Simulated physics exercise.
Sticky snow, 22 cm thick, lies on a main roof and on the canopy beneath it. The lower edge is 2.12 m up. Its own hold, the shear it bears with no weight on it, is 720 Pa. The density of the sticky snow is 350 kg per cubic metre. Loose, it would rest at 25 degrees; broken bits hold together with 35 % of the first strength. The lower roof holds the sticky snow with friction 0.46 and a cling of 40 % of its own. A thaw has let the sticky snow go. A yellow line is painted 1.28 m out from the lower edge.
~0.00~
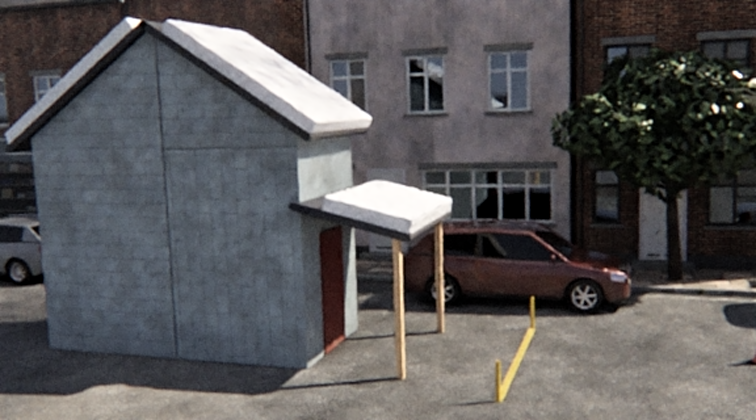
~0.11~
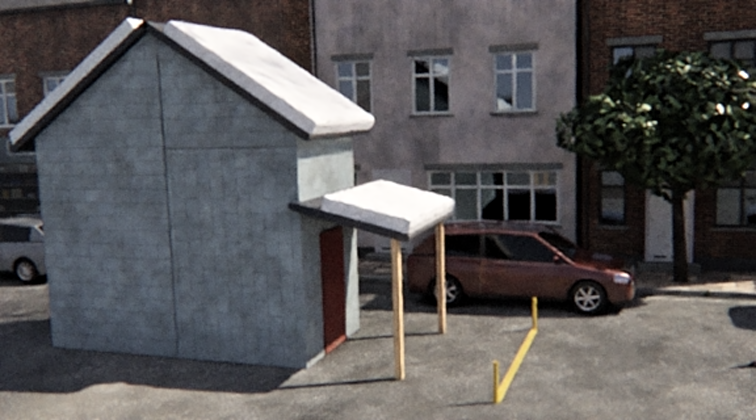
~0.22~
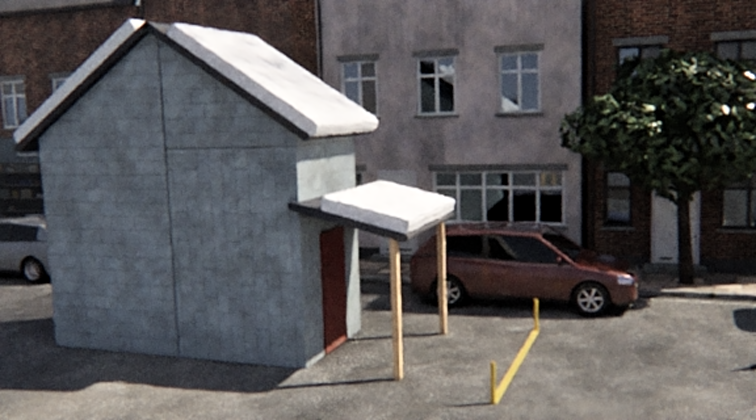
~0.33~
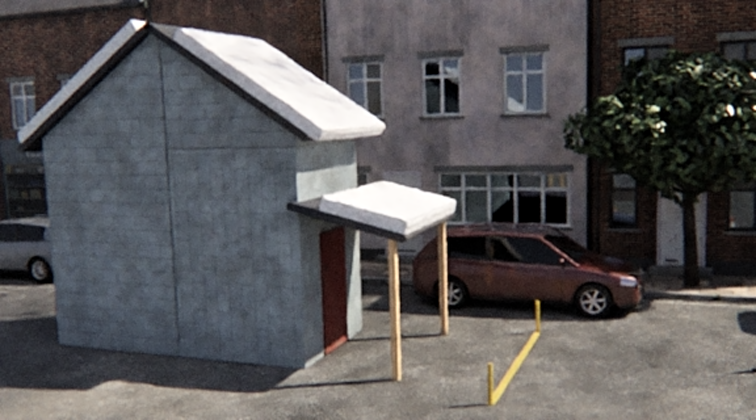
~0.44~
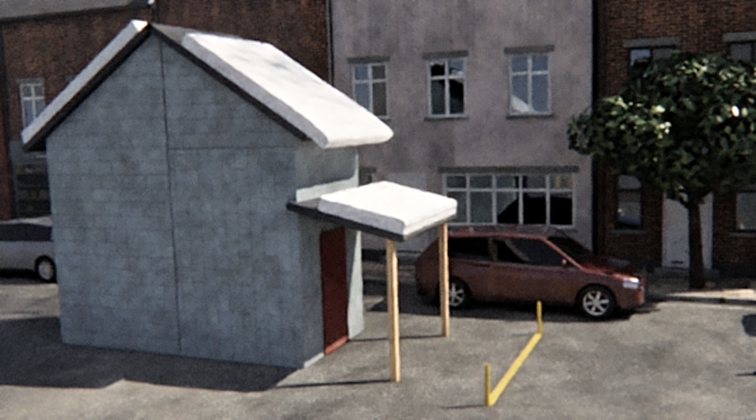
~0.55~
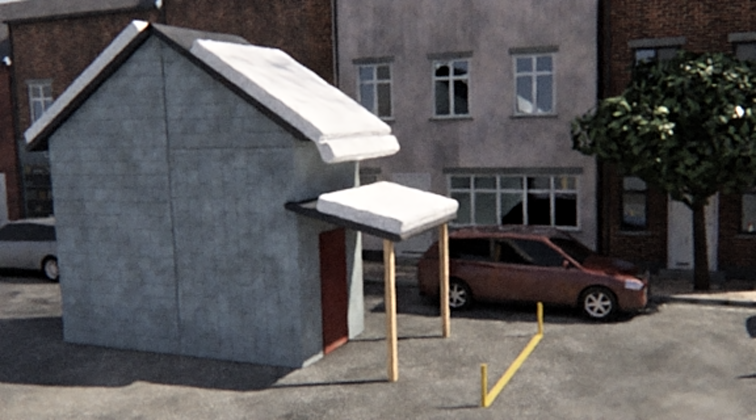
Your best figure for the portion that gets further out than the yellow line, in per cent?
About 45 %.
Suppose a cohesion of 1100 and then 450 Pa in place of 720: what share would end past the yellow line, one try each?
In that order: 30 %, 50 %.
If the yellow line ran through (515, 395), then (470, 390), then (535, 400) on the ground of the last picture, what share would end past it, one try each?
In that order: 40 %, 55 %, 30 %.
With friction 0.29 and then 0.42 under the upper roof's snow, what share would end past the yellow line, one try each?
In turn about 35 %, 18 %.
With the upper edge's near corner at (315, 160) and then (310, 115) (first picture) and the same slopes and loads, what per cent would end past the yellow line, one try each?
In that order: 20 %, 50 %.
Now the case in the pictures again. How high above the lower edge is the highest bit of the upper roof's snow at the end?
Roughly 0.6 m.
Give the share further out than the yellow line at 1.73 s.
Near 5 %.
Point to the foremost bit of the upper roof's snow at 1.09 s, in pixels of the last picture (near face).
Around (396, 214).
By 1.09 s, none is below the lower edge and 0 % is past the line.
By 1.73 s, 40 % is below the lower edge and 5 % is past the line.
By 2.36 s, 69 % is below the lower edge and 44 % is past the line.
By 3.00 s, 71 % is below the lower edge and 45 % is past the line.
By 3.20 s, at the end, 71 % is below the lower edge and 45 % is past the line.
